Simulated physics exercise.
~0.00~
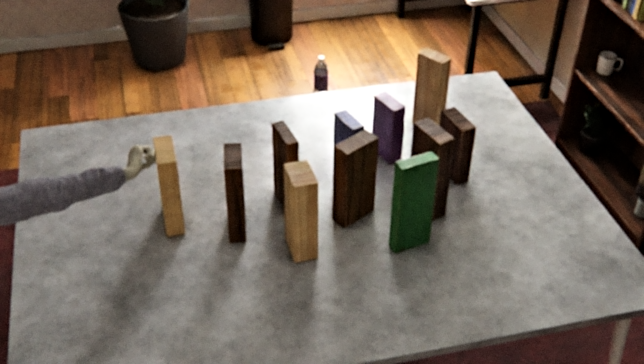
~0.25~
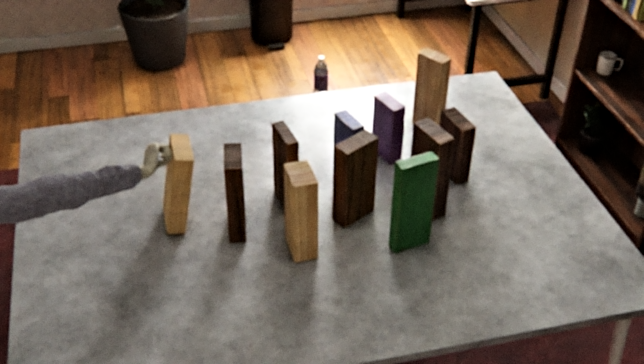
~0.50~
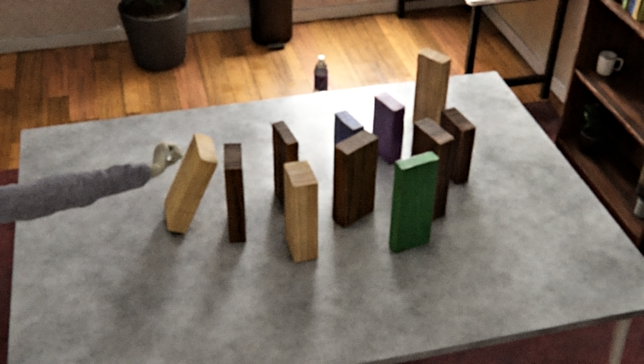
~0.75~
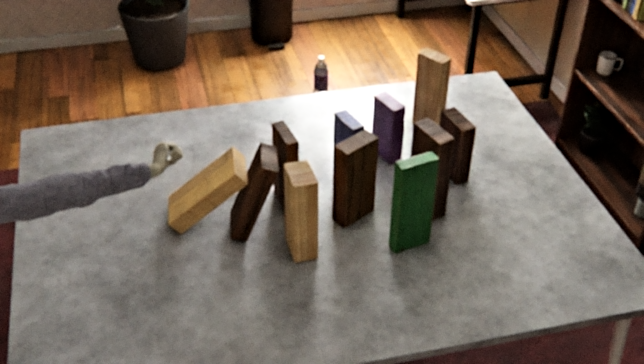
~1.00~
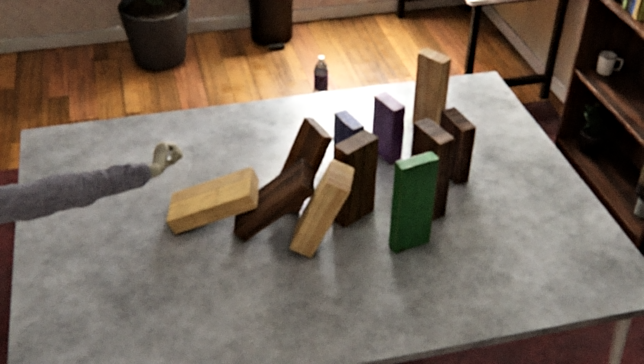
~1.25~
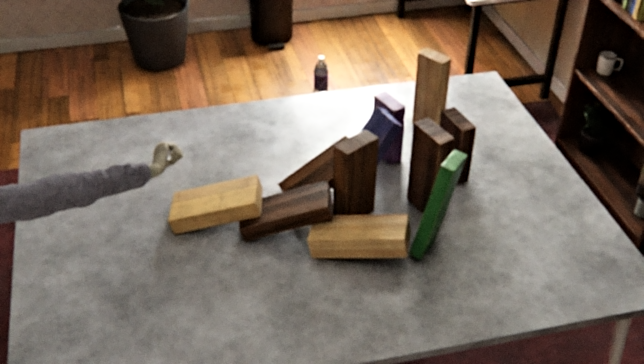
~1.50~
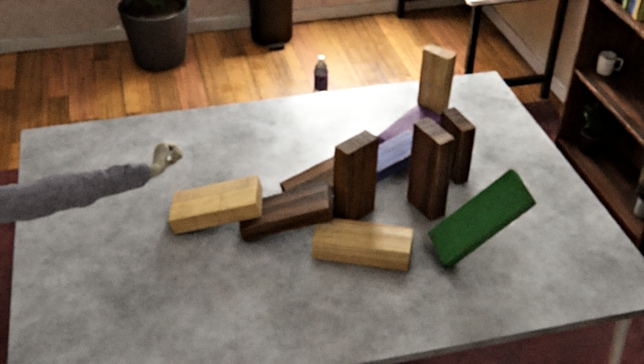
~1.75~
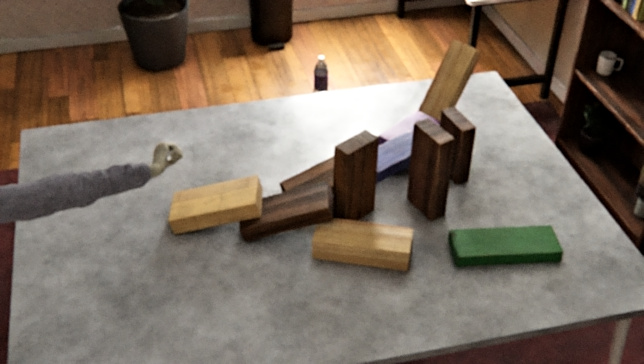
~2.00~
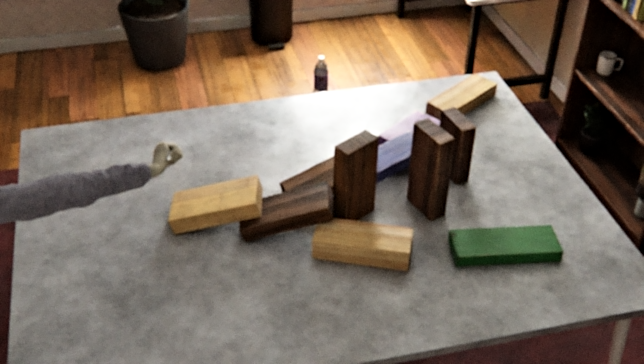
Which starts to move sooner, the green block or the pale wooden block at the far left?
The pale wooden block at the far left moves sooner, pushed over by the hand. The green block only starts to lean later, after several others have gone down.
